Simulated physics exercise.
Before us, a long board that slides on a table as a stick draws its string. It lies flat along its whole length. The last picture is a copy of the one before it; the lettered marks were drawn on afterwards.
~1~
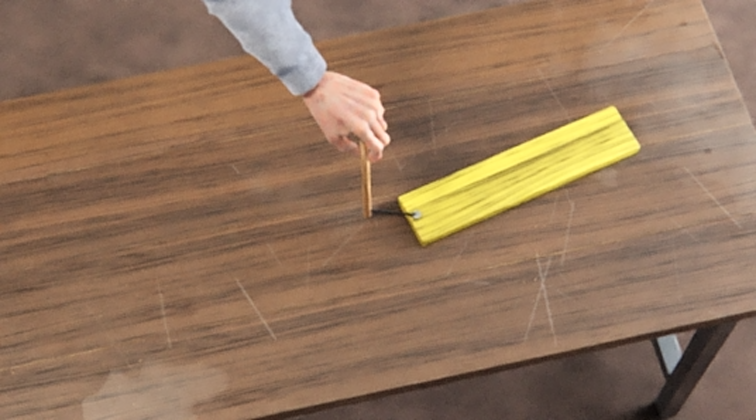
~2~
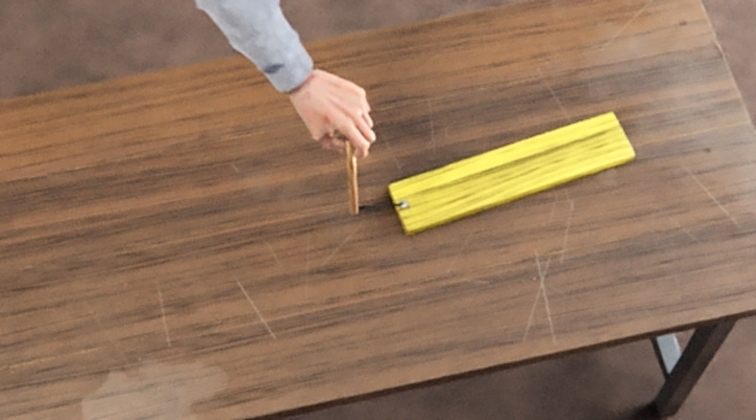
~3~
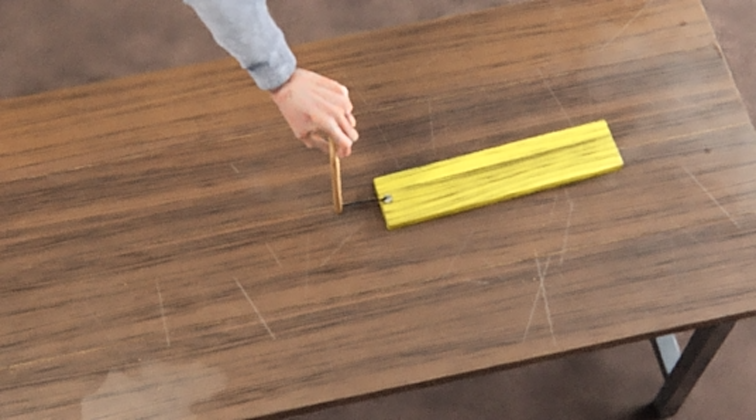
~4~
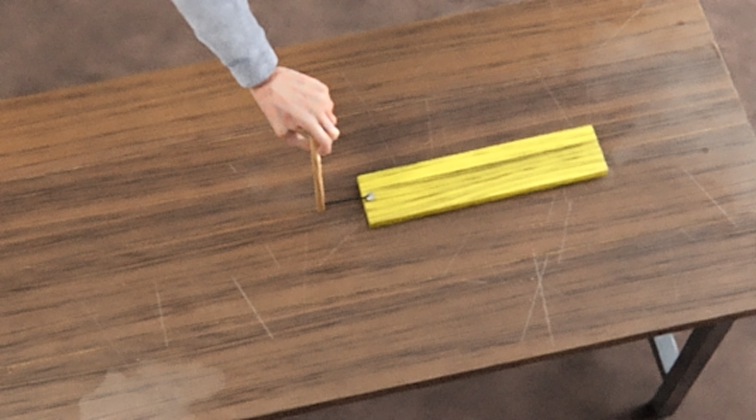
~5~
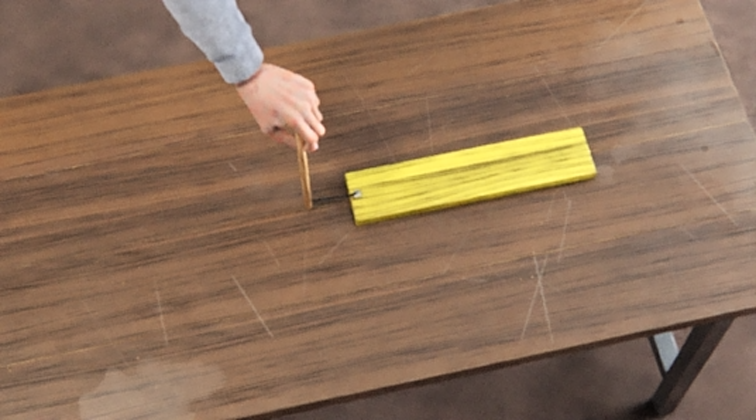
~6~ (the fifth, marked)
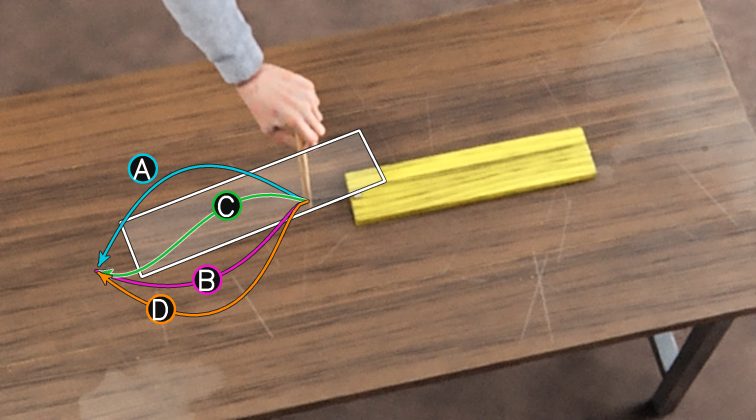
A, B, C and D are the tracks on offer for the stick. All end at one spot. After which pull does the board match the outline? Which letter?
A is the one.
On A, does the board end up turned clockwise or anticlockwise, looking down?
Anticlockwise.
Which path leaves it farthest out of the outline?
D.
On the copy, A from (308, 201) via (189, 168) to (99, 266); B from (308, 201) via (216, 276) to (96, 271); C from (308, 201) via (204, 221) to (99, 272); D from (308, 201) via (227, 307) to (98, 273); the outline at (253, 202).
On A. First, foot of the stick (223, 168), middle of the board (388, 171).
Then, foot of the stick (140, 203), middle of the board (304, 177).
Finally, foot of the stick (97, 272), middle of the board (252, 201); it lies in the outline.
By contrast, B leaves its middle at (267, 241); C leaves its middle at (263, 225); D leaves its middle at (268, 252).
